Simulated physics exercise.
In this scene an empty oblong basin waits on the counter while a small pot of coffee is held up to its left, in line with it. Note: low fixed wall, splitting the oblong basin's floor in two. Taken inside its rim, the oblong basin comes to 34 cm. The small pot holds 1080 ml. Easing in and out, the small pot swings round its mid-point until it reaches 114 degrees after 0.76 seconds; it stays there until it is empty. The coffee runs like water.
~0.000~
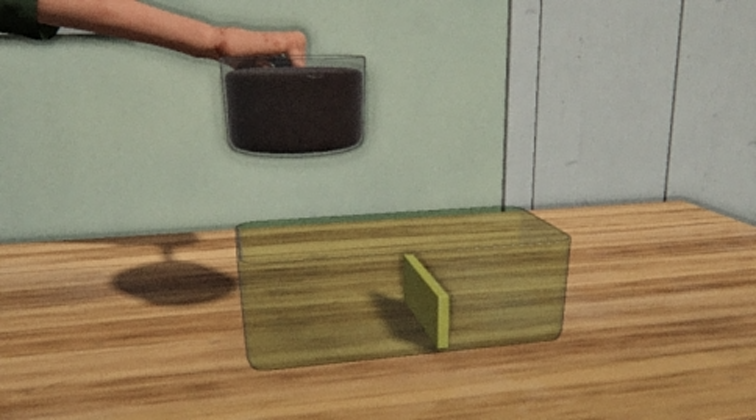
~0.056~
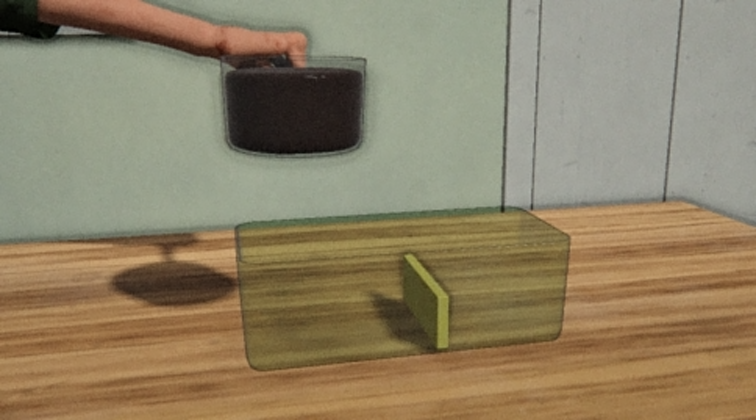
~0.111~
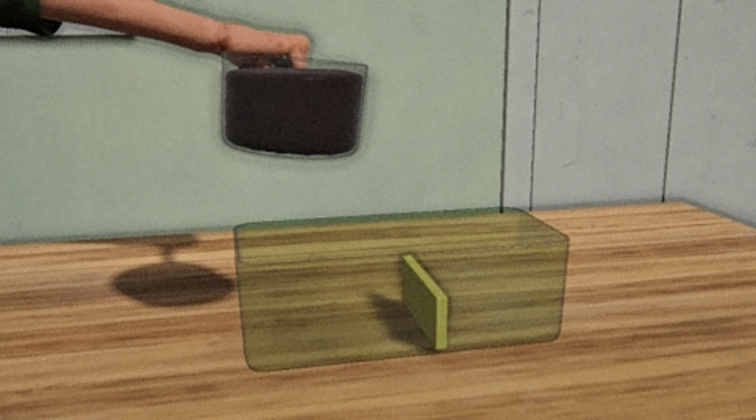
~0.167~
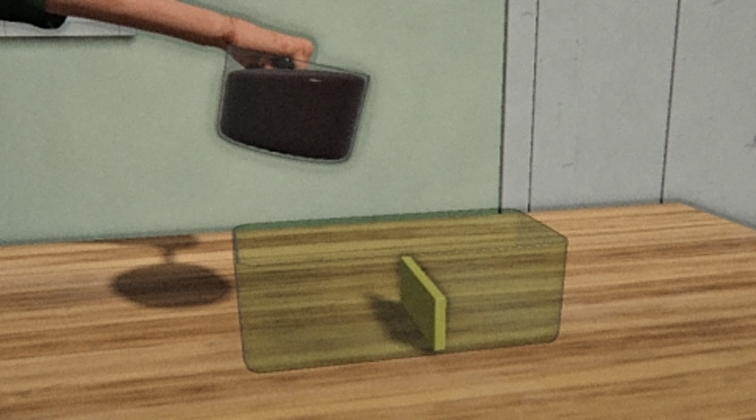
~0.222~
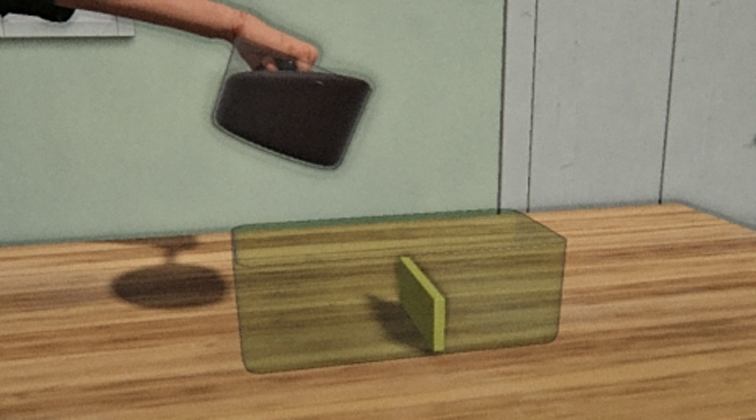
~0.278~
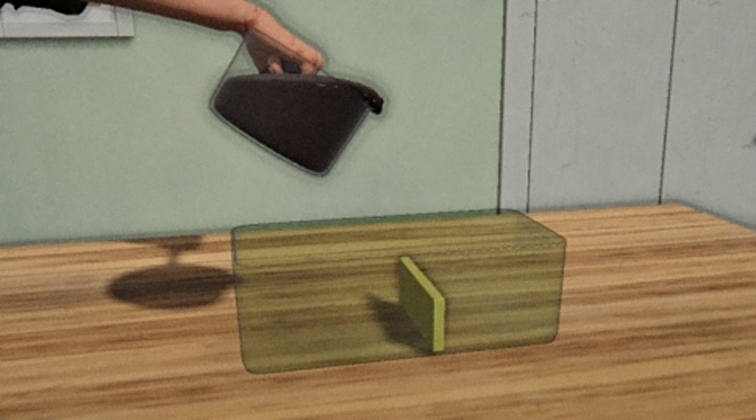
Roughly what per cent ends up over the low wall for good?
About 41 in every hundred.
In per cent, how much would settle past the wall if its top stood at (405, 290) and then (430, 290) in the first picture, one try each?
Around 65 and 35 percent, in that order.
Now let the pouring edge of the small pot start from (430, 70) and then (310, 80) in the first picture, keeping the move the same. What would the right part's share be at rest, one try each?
Result: 85 per cent, then 10 per cent.
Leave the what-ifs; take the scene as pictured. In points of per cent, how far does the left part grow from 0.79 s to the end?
Close to 10% of the whole.
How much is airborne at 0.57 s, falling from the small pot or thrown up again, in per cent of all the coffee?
Close to 36 in a hundred.
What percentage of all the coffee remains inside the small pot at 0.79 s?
What remains is about 4 percent of it all.
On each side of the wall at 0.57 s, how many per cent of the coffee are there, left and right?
6 per cent left and 26 right, roughly.
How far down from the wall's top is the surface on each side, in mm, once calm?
Looks like roughly 36 mm on the left and roughly 36 mm on the right.
Then, 0.57 s in, the tilt is 98° and 32 per cent is still to pour, 6 is left of the wall and 26 right of it.
Then, 0.79 s in, the tilt is 114° and 4 per cent is still to pour, 48 is left of the wall and 41 right of it.
Then, 1.01 s in, the tilt is 114° and 0 per cent is still to pour, 55 is left of the wall and 40 right of it.
Then, 1.26 s in, the tilt is 114° and 0 per cent is still to pour, 57 is left of the wall and 41 right of it.
Finally, 57 per cent lies left of the wall, 41 right of it and 2 outside.
